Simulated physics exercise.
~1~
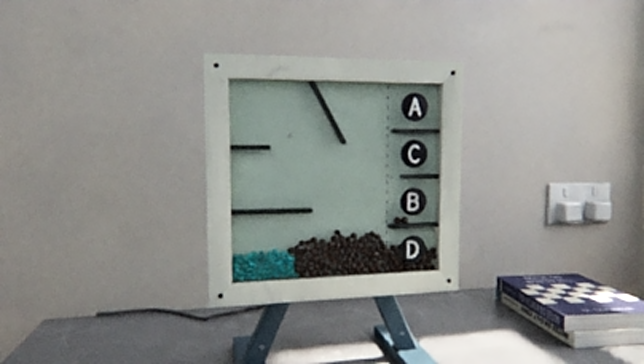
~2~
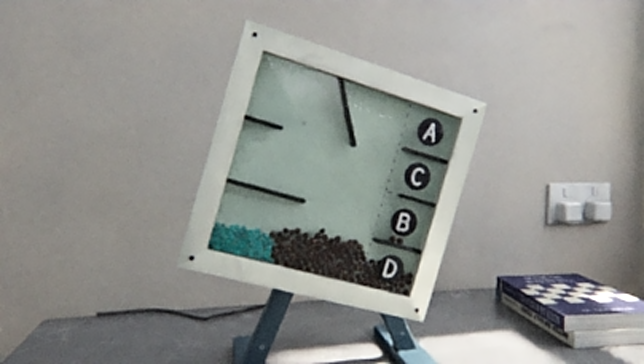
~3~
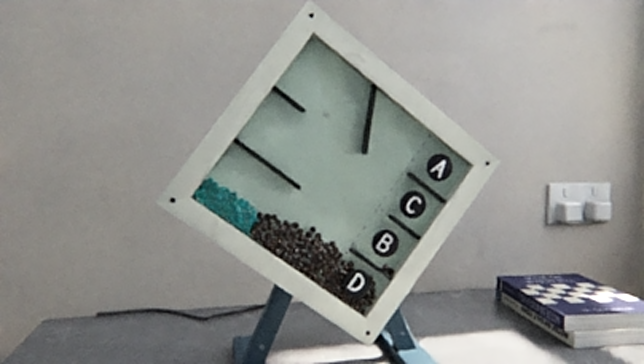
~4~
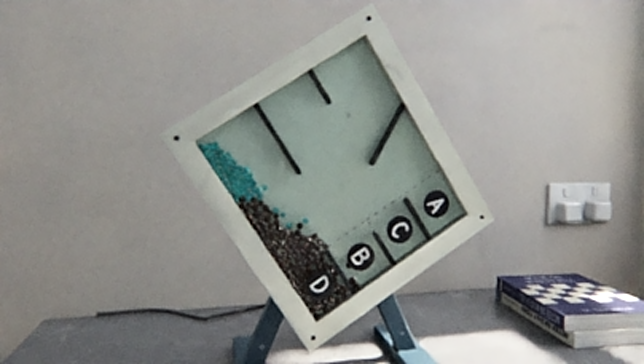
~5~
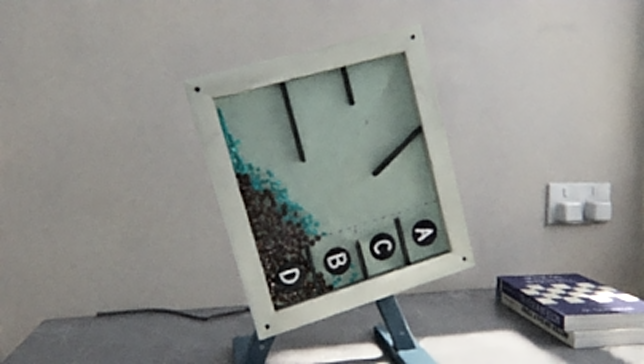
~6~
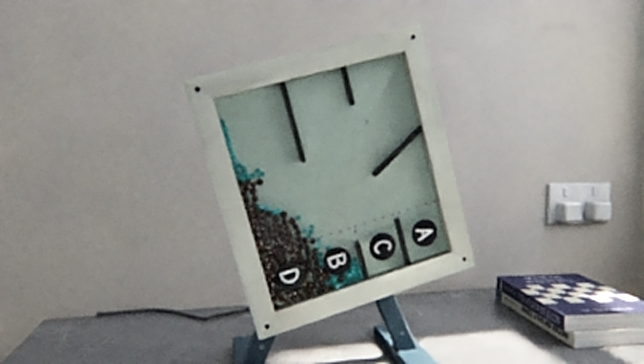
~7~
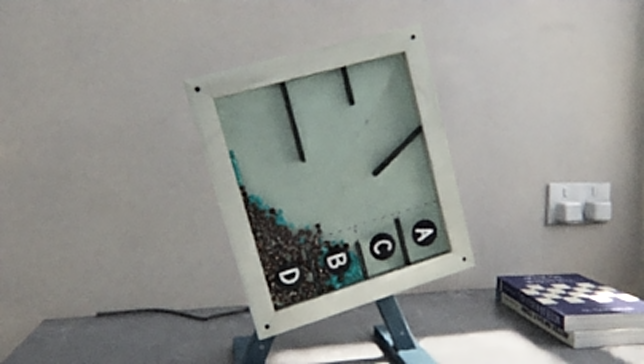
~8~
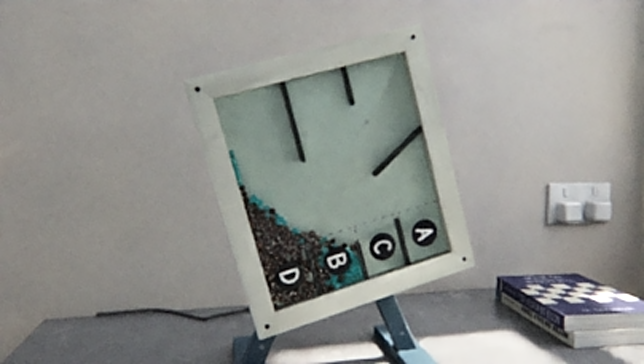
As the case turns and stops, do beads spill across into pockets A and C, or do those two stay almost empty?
Pockets A and C stay almost empty. The beads come to rest partly in pockets B and D, with the others heaped outside the pockets.
